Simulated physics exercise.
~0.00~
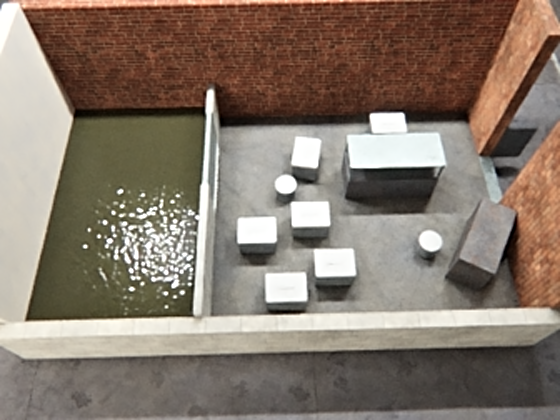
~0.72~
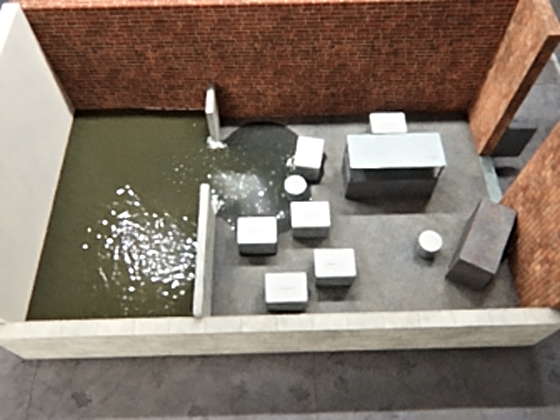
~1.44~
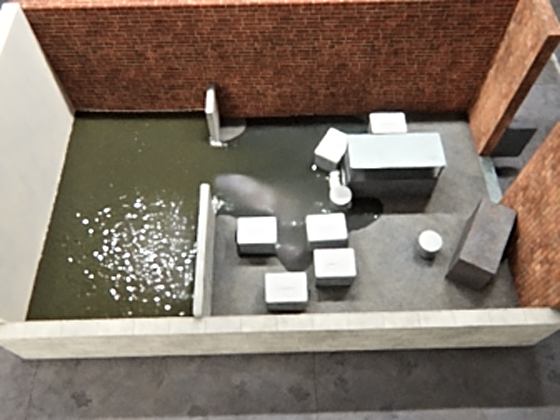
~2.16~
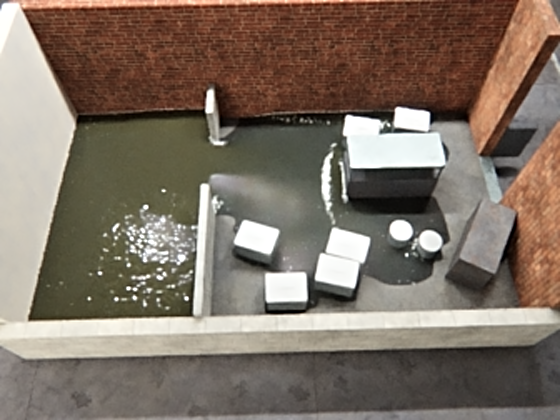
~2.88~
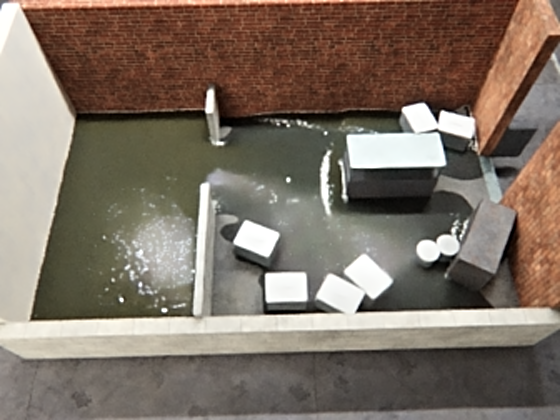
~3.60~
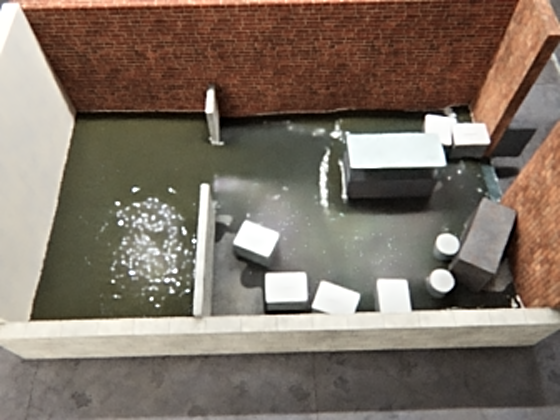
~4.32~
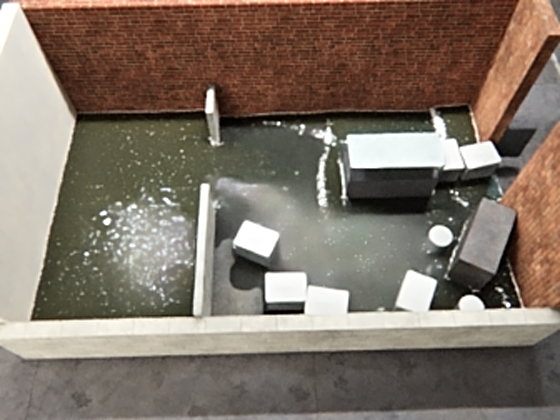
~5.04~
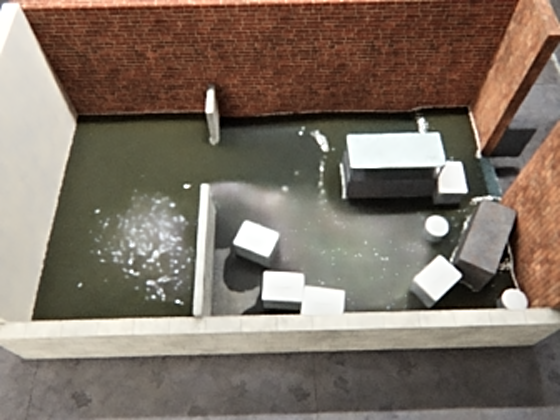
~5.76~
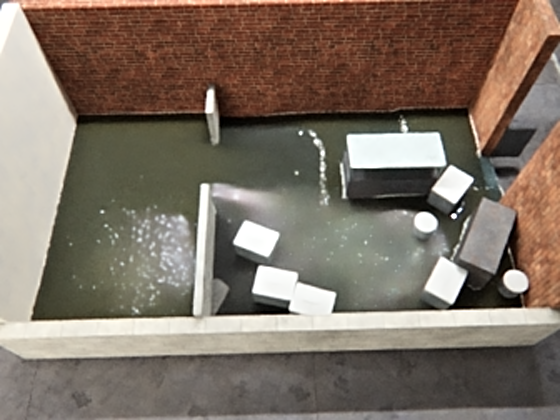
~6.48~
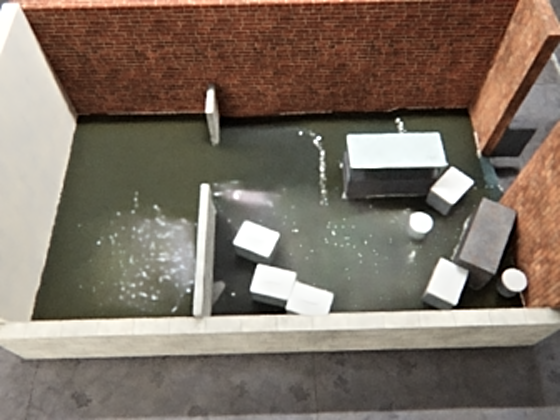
Dark water floods a walled room through a gap, pushing pale boxes and buckets rightward.
